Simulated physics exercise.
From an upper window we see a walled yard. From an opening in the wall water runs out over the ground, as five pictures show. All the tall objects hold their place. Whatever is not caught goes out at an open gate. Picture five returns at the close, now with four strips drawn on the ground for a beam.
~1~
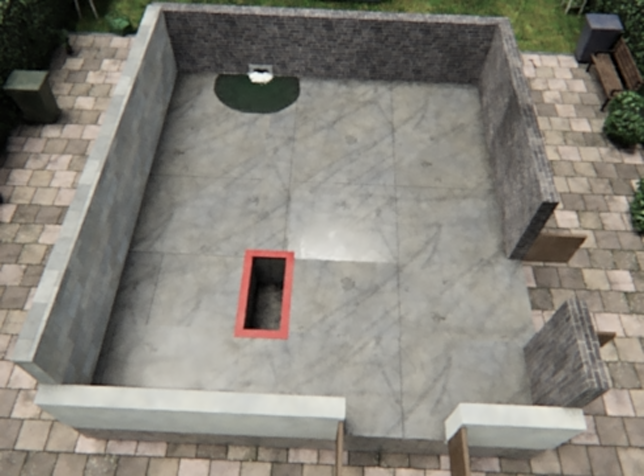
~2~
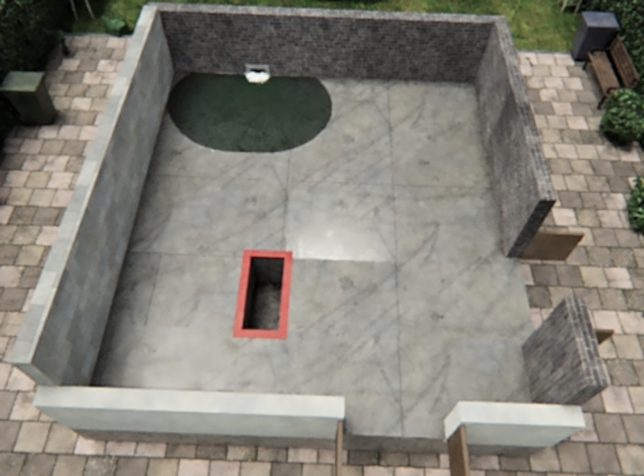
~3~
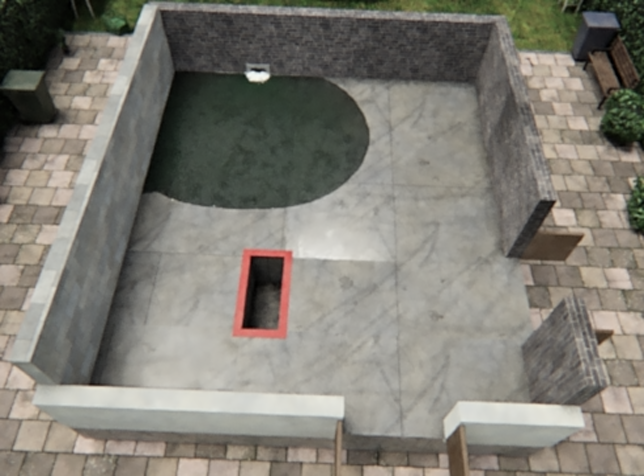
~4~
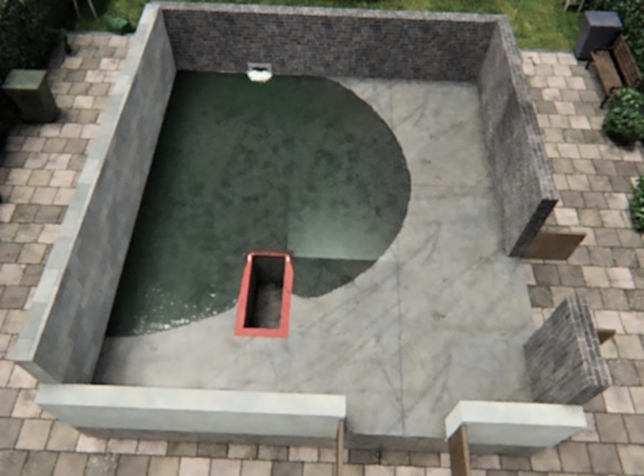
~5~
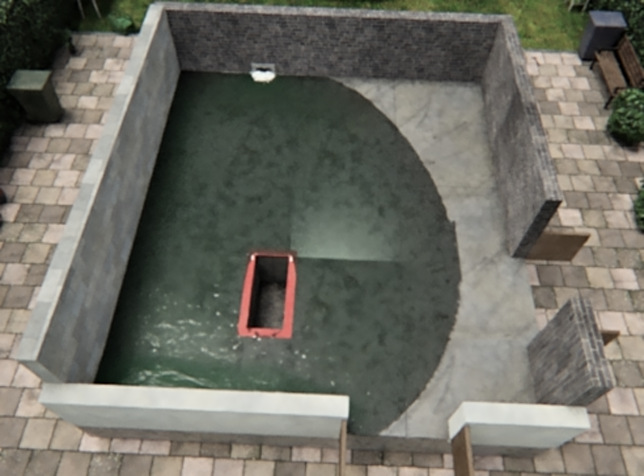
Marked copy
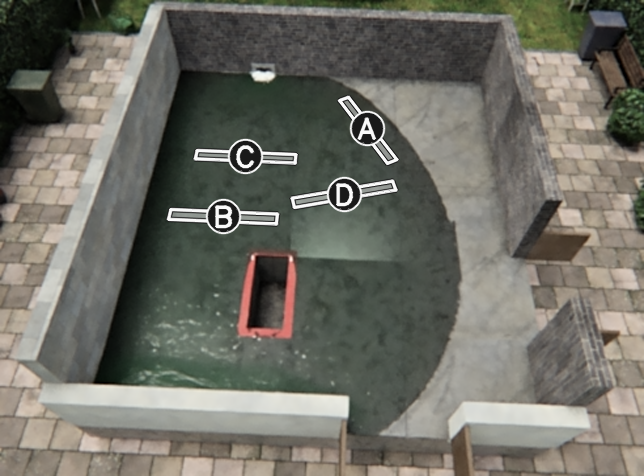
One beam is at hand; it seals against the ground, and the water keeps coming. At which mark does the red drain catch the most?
Choose A.
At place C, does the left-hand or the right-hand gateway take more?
The left gate.
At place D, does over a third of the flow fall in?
No, it does not.
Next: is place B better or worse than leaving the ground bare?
Worse.
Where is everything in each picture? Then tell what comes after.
Outfall at (261, 71); red drain at (266, 292); open gate at (515, 302); open gate at (393, 419); water covers 4 % of the ground and shows as far out as (229, 103); red drain still dry.
Water covers 13 % of the ground and shows as far out as (224, 148); red drain still dry.
Water covers 28 % of the ground and shows as far out as (217, 206); red drain still dry.
Water covers 49 % of the ground and shows as far out as (109, 320); red drain taking water.
Water covers 70 % of the ground and shows as far out as (423, 366); red drain taking water.
On the marked copy, A from (344, 98) to (392, 161); B from (169, 214) to (276, 218); C from (196, 154) to (295, 158); D from (293, 202) to (394, 185).
For place A, about 33 % of the stream runs into the red drain, about 67 % out by the gates.
For place B, about 20 % of the stream runs into the red drain, about 80 % out by the gates.
For place C, about 23 % of the stream runs into the red drain, about 77 % out by the gates.
For place D, about 23 % of the stream runs into the red drain, about 76 % out by the gates.
